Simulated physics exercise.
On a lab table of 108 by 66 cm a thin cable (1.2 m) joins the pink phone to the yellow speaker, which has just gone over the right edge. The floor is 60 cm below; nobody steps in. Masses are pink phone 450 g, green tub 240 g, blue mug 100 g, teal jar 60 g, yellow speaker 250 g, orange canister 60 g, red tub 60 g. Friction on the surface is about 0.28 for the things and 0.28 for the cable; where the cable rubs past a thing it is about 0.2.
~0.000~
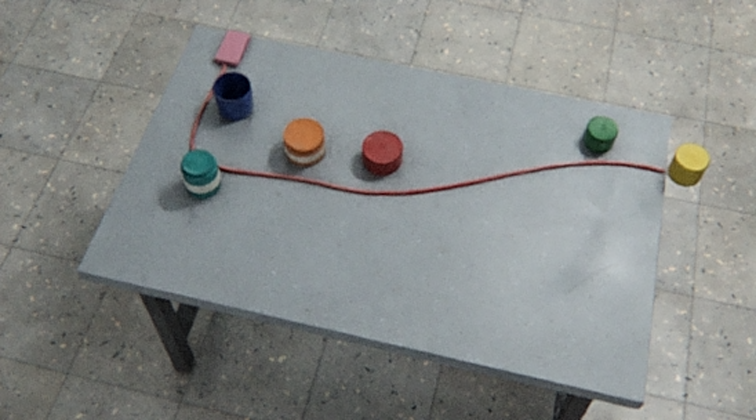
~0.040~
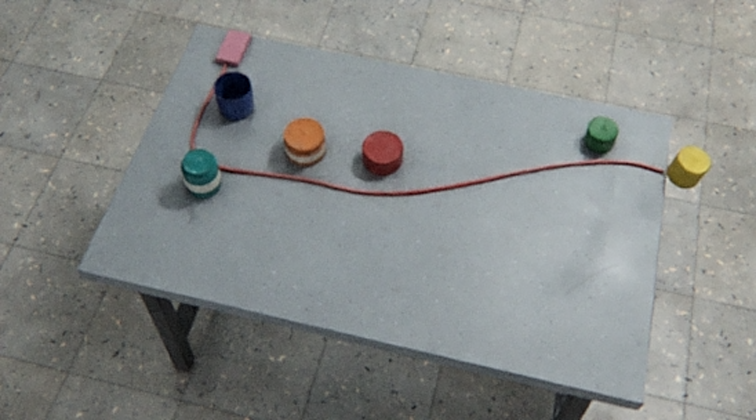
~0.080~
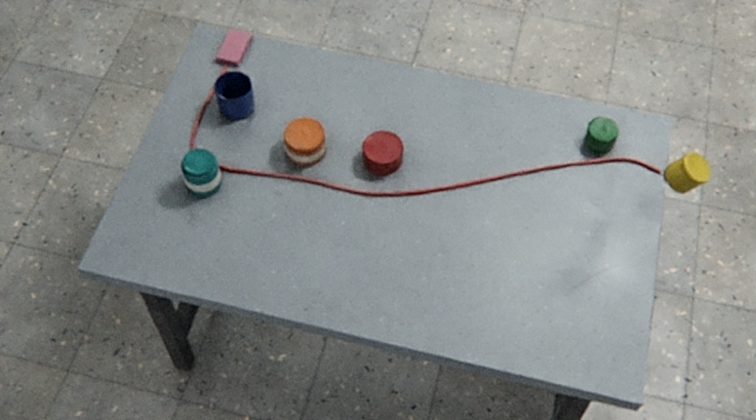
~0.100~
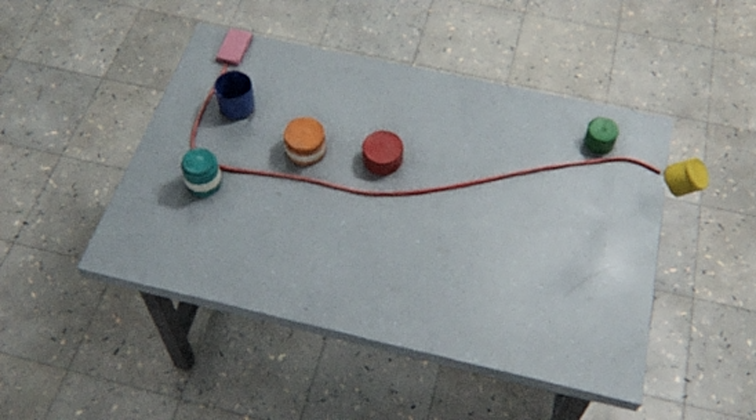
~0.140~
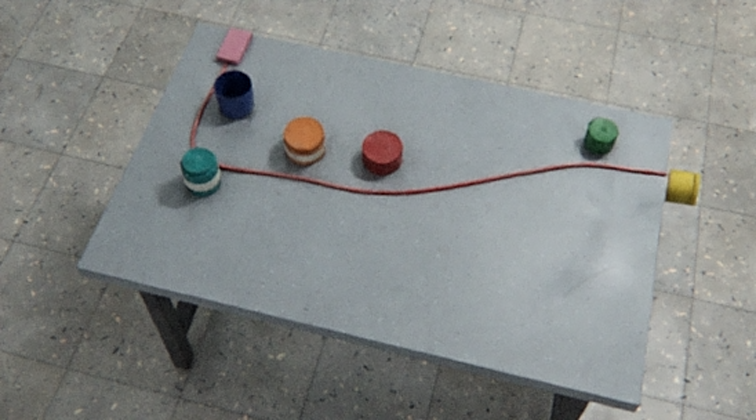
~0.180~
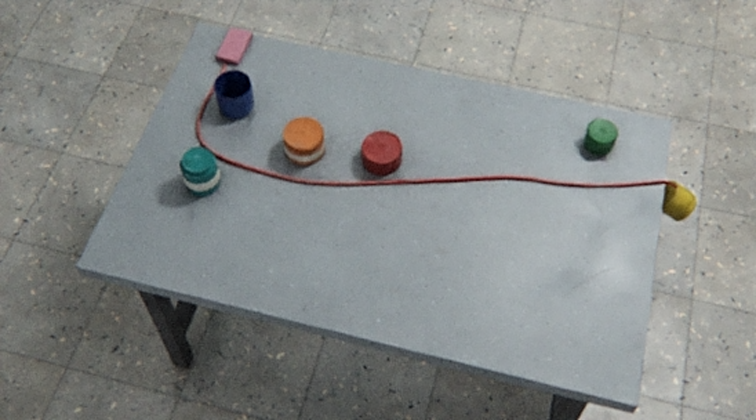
Yellow cylinder tilting and dropping lower past a grey table's right edge, the attached red cable shifting and straightening among containers.
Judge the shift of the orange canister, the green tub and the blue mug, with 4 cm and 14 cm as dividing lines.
The orange canister reaches the top band, the green tub hardly moves, the blue mug ends far away.
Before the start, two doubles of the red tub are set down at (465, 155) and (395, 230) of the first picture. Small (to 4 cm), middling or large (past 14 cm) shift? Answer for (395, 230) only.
There: Small.
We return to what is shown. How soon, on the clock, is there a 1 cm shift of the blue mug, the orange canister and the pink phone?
Blue mug 0.28 s, orange canister 0.28 s, pink phone 0.34 s.
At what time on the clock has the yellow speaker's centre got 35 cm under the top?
That is: 0.44 s.
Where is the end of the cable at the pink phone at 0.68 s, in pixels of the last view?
Around (295, 68).
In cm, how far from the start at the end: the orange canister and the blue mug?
About: Orange canister over the edge, blue mug off the top.
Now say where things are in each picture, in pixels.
Orange canister (304, 134); green tub (603, 127); blue mug (232, 86); cable runs through (610, 163) (490, 179) (366, 192) (251, 173) (203, 109), in the first frame.
Yellow speaker (693, 159); cable runs through (609, 162) (365, 193) (203, 108), in the second frame.
Yellow speaker (688, 173); cable runs through (608, 160) (365, 193) (204, 108), in the third frame.
Yellow speaker (686, 177); cable runs through (608, 160) (365, 193) (204, 107), in the fourth frame.
Yellow speaker (682, 188); cable runs through (611, 167) (366, 192) (204, 107), in the fifth frame.
Orange canister (303, 133); green tub (603, 130); blue mug (233, 84); cable runs through (631, 184) (505, 177) (380, 183) (265, 173) (204, 106), in the sixth frame.
By 0.4 s, the cable's tail end at (243, 71); blue mug 21 cm off its start, orange canister 19 cm off its start, red tub 10 cm off its start.
By 0.7 s, the cable's tail end at (295, 68); blue mug on its side, 35 cm off its start, orange canister 34 cm off its start, red tub 33 cm off its start.
By 0.9 s, the cable's tail end at (328, 81); blue mug over the edge, orange canister over the edge, red tub over the edge.
By 1.2 s, the cable's tail end at (335, 84); orange canister over the edge, blue mug over the edge, red tub over the edge.
By 2.4 s, the cable's tail end at (335, 84); orange canister over the edge, blue mug over the edge, green tub 0 cm off its start at (603, 130), red tub over the edge.
